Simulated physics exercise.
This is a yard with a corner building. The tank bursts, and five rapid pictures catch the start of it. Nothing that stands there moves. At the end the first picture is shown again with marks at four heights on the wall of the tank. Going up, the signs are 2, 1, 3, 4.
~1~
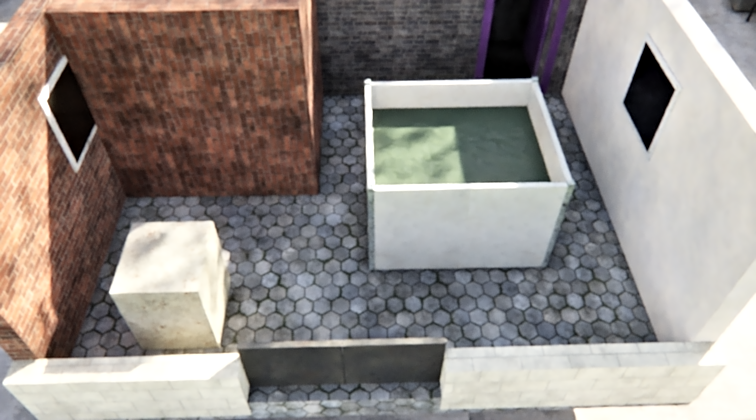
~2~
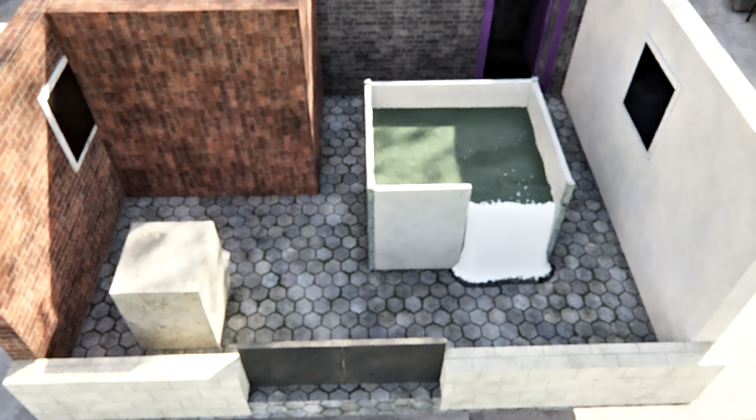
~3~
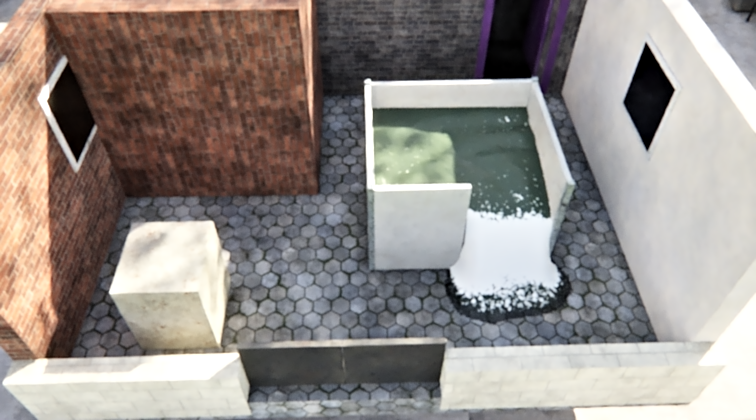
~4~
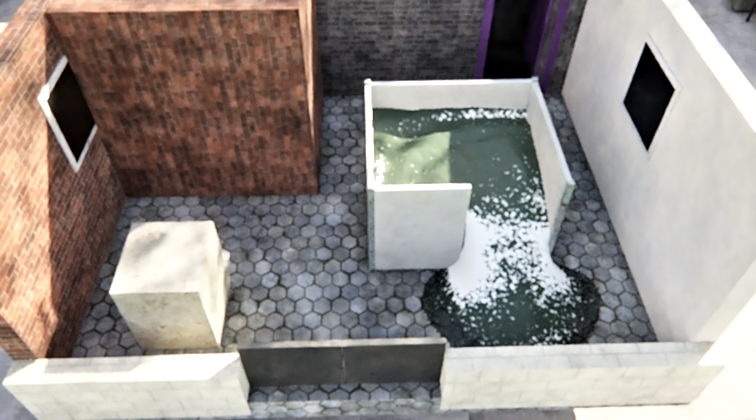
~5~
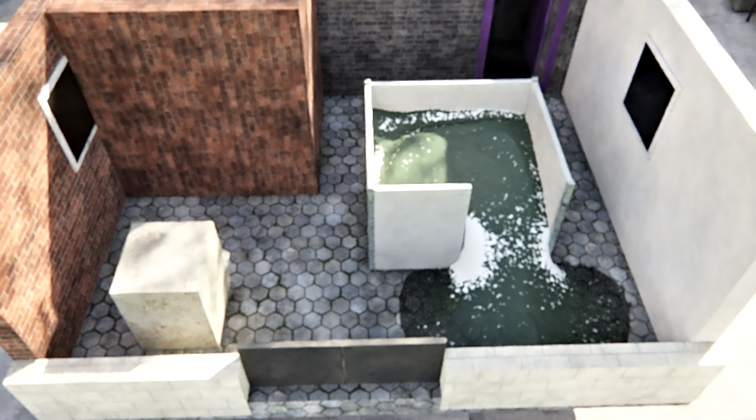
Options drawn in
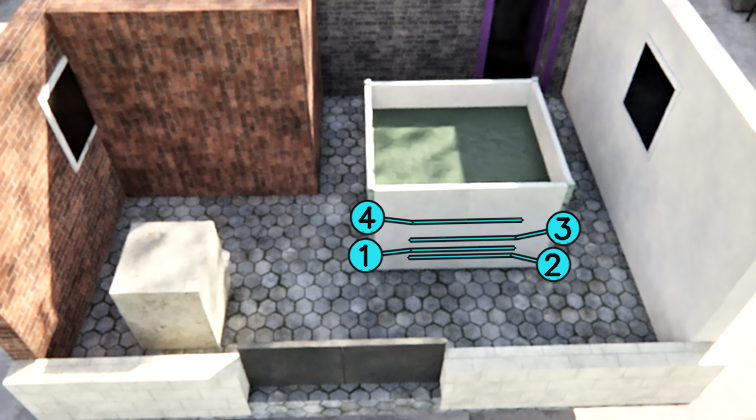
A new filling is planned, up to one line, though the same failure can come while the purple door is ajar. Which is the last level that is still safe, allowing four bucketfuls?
Line 1 just does it.
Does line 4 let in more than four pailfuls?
Yes.
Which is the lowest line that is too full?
That would be 3.
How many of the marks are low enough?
Two of the four.
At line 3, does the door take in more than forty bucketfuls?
No.
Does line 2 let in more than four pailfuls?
No, not at all.
On the marked copy, 1 at (462, 249); 2 at (460, 256); 3 at (463, 238); 4 at (466, 221); from the bottom up 2, 1, 3, 4.
With 1, a bucket or two gets in.
With 2, nothing gets over.
With 3, about 12 bucketfuls get in.
With 4, dozens of bucketfuls pour in.
